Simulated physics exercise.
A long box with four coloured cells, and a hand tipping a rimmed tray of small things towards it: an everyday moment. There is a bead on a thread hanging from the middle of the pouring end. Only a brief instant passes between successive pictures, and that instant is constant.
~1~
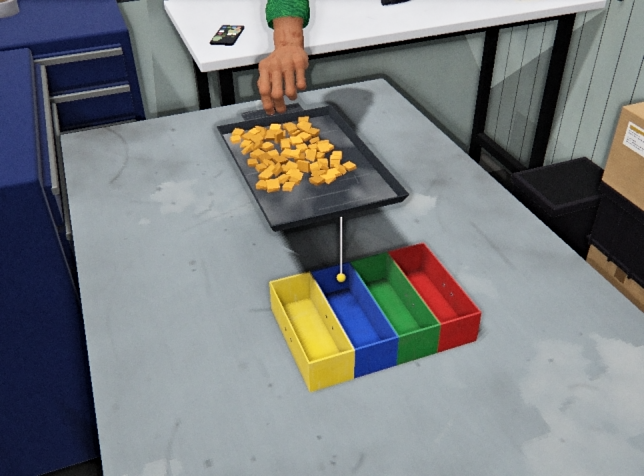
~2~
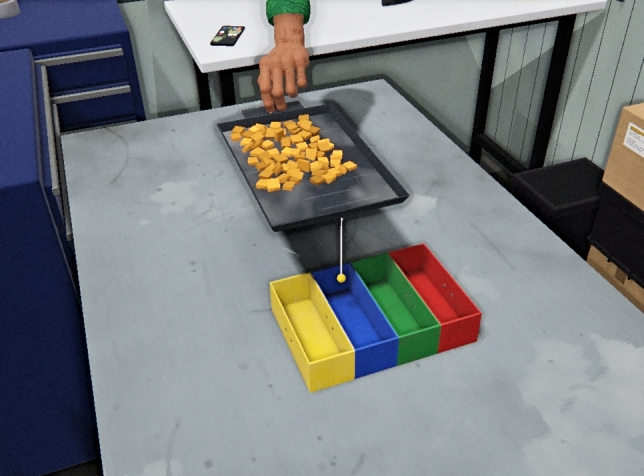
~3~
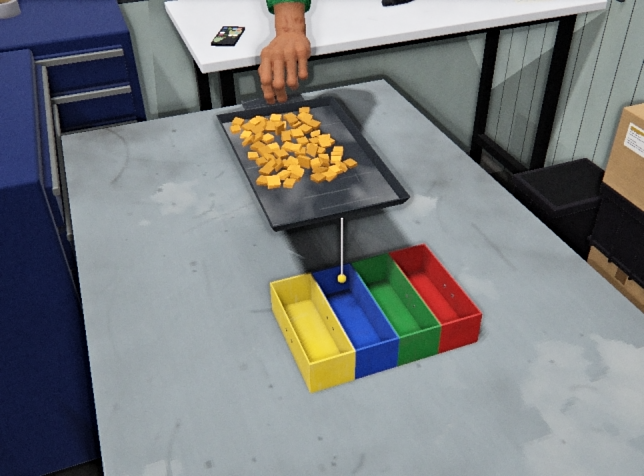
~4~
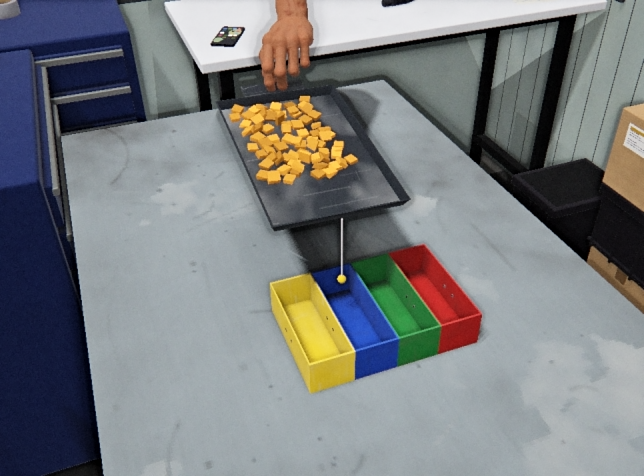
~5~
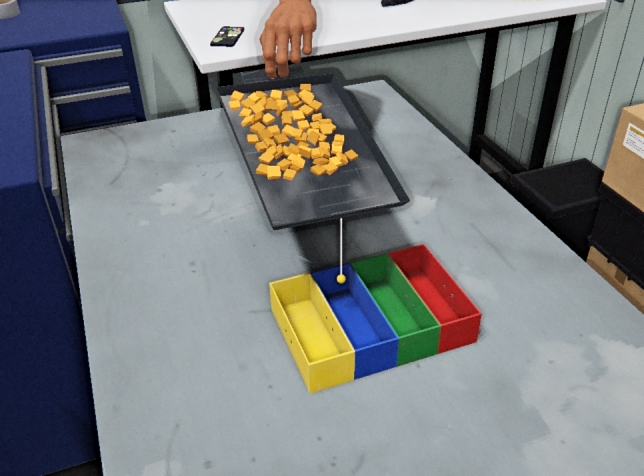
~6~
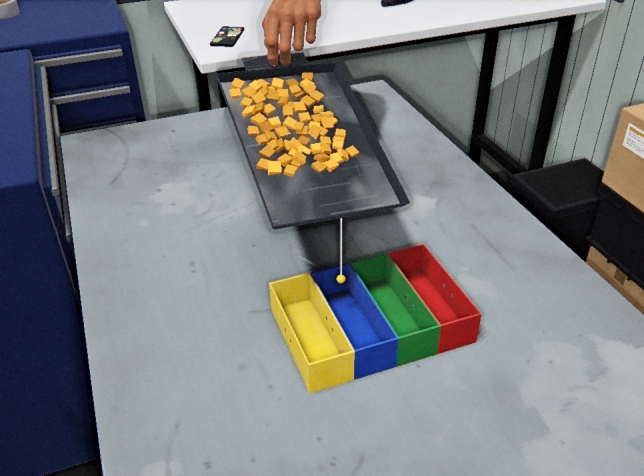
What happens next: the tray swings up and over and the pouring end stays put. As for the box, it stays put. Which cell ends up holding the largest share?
Green.
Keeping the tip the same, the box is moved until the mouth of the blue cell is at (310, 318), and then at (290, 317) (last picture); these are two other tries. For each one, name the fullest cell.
Placing A: That red cell / placing B: Red.
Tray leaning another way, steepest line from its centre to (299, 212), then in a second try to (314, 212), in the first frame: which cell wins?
Try A: The yellow one / try B: The cell in yellow.
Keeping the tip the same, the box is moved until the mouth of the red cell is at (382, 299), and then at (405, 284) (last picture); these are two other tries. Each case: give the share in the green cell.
That makes 20 per cent, followed by 30 per cent.
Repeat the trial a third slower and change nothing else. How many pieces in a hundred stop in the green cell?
It would be around 40 percent.
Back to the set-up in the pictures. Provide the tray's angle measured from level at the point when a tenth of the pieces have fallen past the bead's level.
I'd put it at about 70 degrees.
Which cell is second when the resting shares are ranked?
Second is blue.
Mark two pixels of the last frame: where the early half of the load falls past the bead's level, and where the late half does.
About (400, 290) to begin with, then about (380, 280).
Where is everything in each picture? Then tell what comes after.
The first picture shows corners of the pouring end near (274, 223) and (403, 193), level; middle of the load near (288, 153), small crackers; bead on its thread near (341, 278); yellow cell near (332, 368); blue cell near (376, 355); green cell near (418, 342); red cell near (459, 330).
The second picture shows corners of the pouring end near (274, 223) and (403, 194), level; middle of the load near (288, 152).
The third picture shows corners of the pouring end near (275, 223) and (404, 195), tipped barely, lowest at the right corner; middle of the load near (288, 147).
The fourth picture shows corners of the pouring end near (275, 223) and (404, 197), tipped a little, lowest at the right corner; middle of the load near (288, 139).
The fifth picture shows corners of the pouring end near (275, 223) and (404, 198), tipped a little, lowest at the right corner; middle of the load near (289, 131).
The sixth picture shows corners of the pouring end near (276, 222) and (404, 200), tipped clearly, lowest at the right corner; middle of the load near (290, 123); yellow cell near (331, 369); blue cell near (376, 356); green cell near (418, 343); red cell near (459, 331).
Shortly afterwards, tray tipped steeply; the bulk on the tray; near a quarter falling or outside the box.
Next, tray tipped past a quarter turn; near half in the green cell; near a quarter in the blue cell; near a quarter in the red cell; a little in the yellow cell; a little falling or outside the box.
Some moments later, tray tipped past a quarter turn; near half in the green cell; near a quarter in the blue cell; near a quarter in the red cell; a little in the yellow cell.
In the end, tray tipped past a quarter turn; near half in the green cell; near a quarter in the blue cell; near a quarter in the red cell; a little in the yellow cell.
